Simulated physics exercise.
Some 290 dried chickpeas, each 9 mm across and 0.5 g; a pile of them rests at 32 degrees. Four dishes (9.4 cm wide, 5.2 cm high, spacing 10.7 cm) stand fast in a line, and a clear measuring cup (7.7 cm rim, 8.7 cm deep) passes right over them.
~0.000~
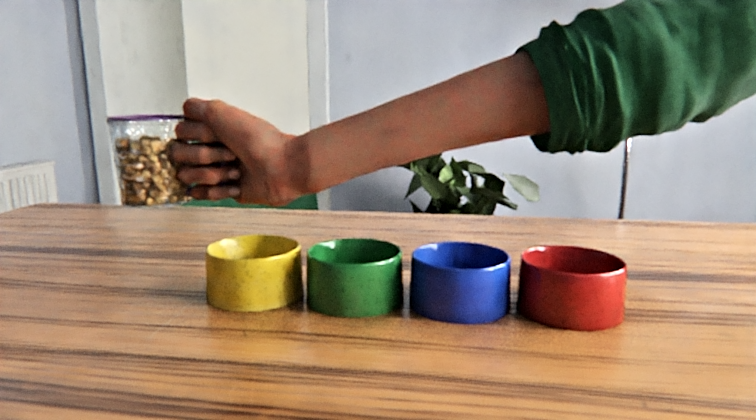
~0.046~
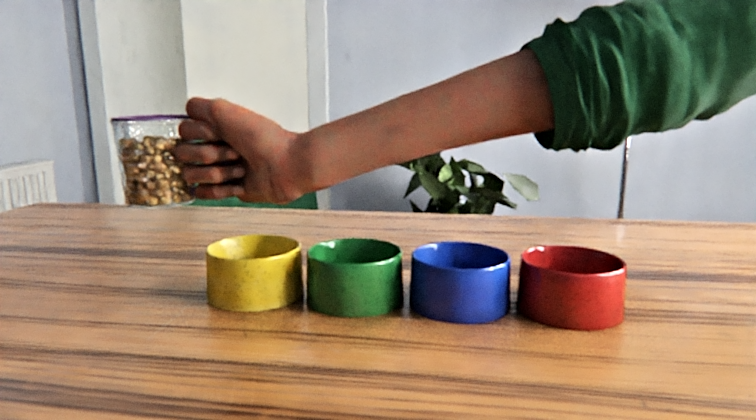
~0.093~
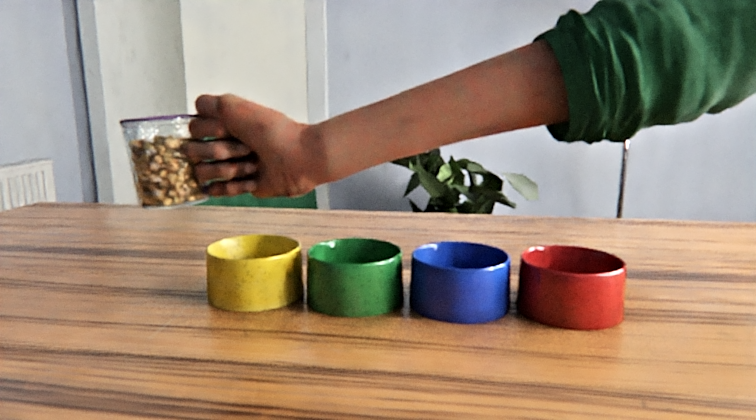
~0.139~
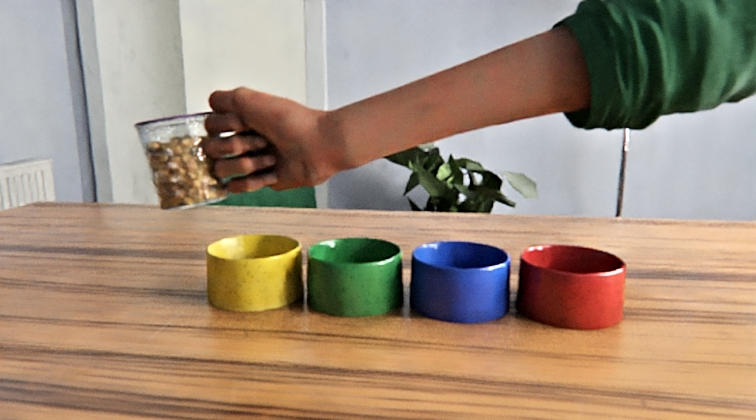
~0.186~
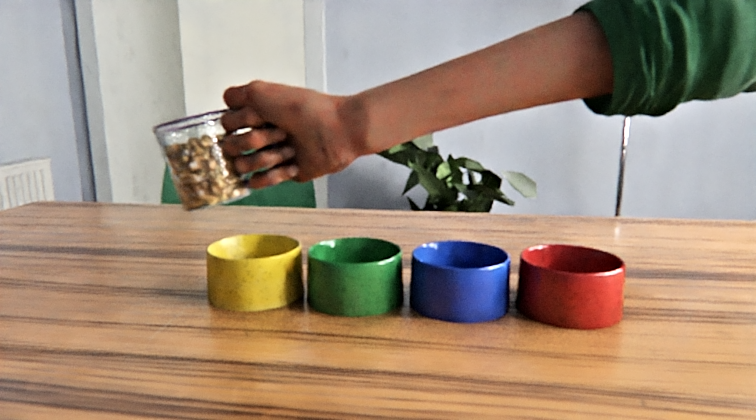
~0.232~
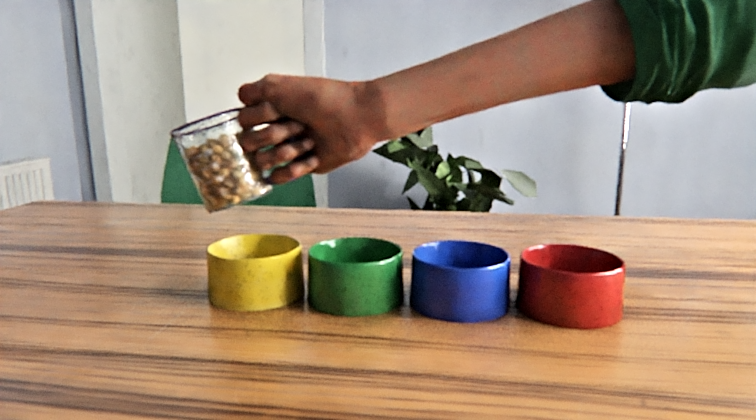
The footage shows a hand holding a clear cup of dried chickpeas above a wooden table behind yellow, green, blue and red dishes standing in a row, then moving it slightly rightward while gradually tilting it.
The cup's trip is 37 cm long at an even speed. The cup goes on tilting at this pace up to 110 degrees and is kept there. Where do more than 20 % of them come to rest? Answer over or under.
Red under, blue over, green under, yellow under, counter under.
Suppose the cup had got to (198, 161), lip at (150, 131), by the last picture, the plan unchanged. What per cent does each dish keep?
Red 0; blue 80; green 20; yellow 0.
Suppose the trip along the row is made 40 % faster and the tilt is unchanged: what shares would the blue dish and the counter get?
Blue 100, counter 0.
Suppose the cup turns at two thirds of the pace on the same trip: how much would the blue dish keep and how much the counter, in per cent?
In that case blue 100; counter 0.
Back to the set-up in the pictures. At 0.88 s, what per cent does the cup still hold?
About 100 per cent.
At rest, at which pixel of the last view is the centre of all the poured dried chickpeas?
Around (456, 277).
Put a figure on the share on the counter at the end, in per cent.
Some 0 per cent.
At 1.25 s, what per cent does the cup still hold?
Some 55 per cent of the load.
Then, at 0.62 s, tilt 63 degrees; cup holds 100 %.
Then, at 0.88 s, tilt 92 degrees; cup holds 100 %.
Then, at 1.25 s, tilt 110 degrees; cup holds 55 %, blue 40 %.
In the end, at 2.6 s, red 0 %, blue 100 %, green 0 %, yellow 0 %, counter 0 %.
